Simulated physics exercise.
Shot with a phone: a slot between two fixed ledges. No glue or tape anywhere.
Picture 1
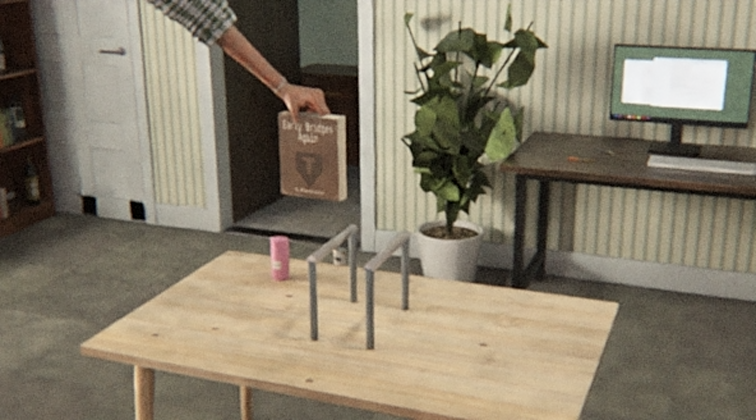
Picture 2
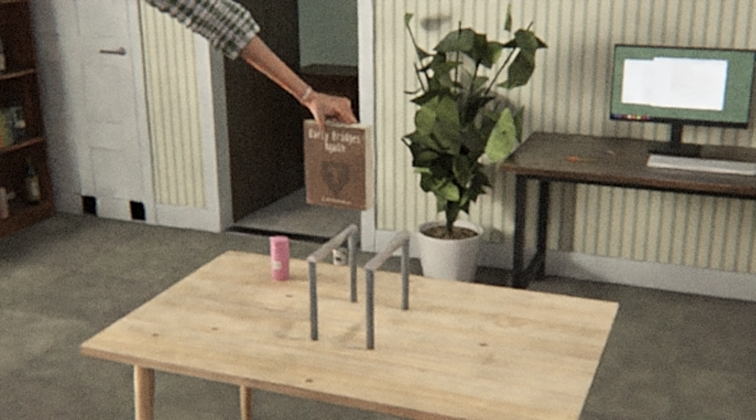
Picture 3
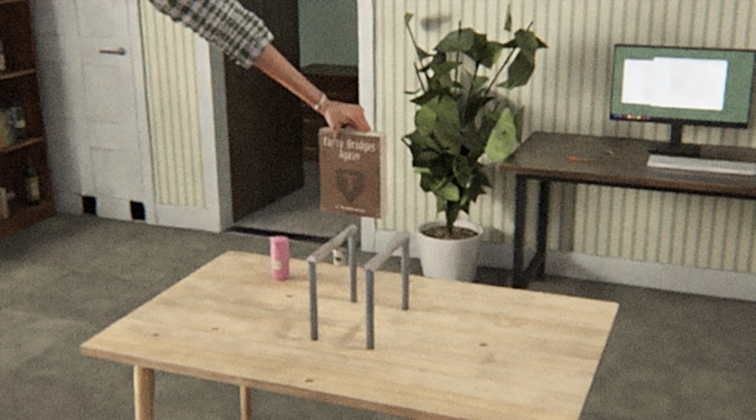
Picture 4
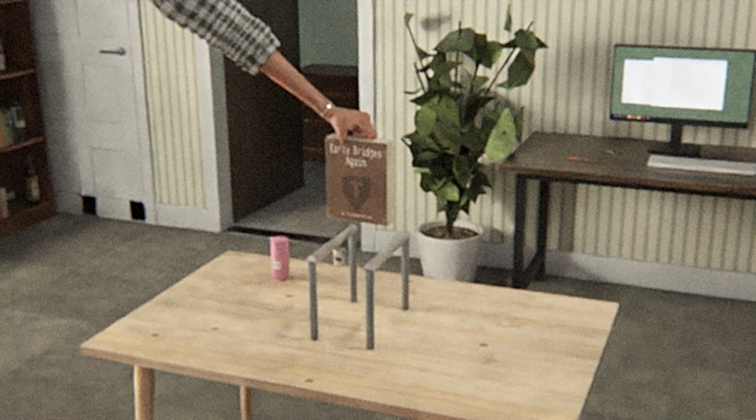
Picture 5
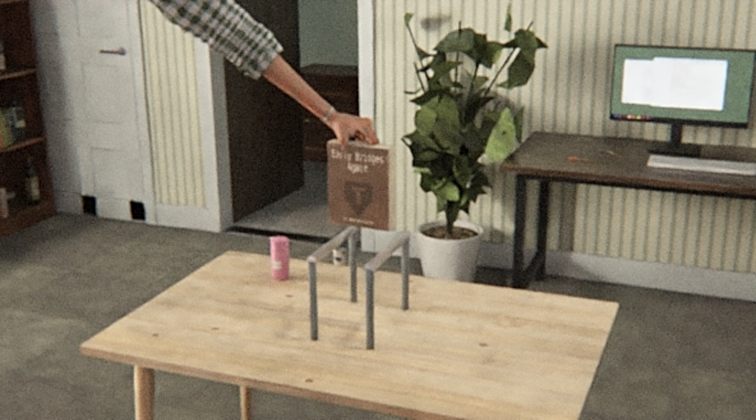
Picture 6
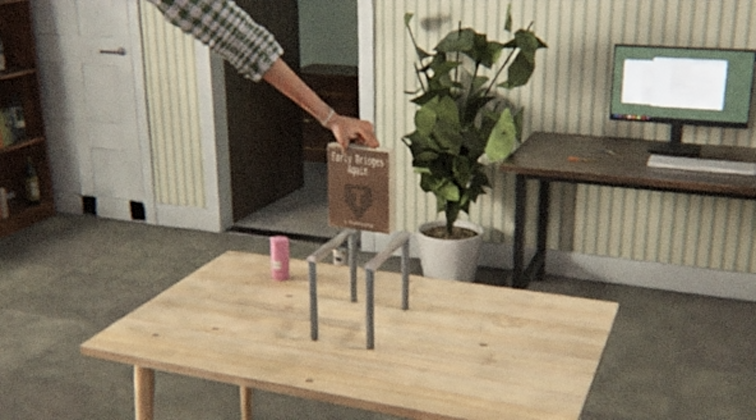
To begin with, a hand in a checked sleeve holds a brown book in the air above a wooden table with two grey metal bars and a pink shaker. The hand carries the book right and slightly down, then keeps it nearly still just above the gap between the bars.
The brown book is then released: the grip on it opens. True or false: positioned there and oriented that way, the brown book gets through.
False.
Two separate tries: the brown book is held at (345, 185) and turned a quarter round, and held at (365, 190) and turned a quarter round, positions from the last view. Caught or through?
Well, first time it falls right through, and next time it falls right through.
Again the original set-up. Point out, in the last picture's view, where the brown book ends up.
It finishes at around (362, 204).
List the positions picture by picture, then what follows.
On its way; brown book (312, 156); pink shaker (280, 259), in the first picture.
On its way; brown book (339, 165); pink shaker (280, 259), in the second picture.
On its way; brown book (353, 173); pink shaker (280, 259), in the third picture.
On its way; brown book (359, 180); pink shaker (280, 259), in the fourth picture.
On its way; brown book (361, 185); pink shaker (280, 259), in the fifth picture.
Held still over the gap; brown book (362, 188); pink shaker (280, 259), in the sixth picture.
Then, 0.20 s on from there, brown book shifted a little near (362, 204).
Then, 0.50 s on from there, brown book resting near (362, 204).
In the end, moved from the start, brown book; pink shaker unmoved. At the end, from the last picture's camera, brown book near (362, 204). The book is caught.
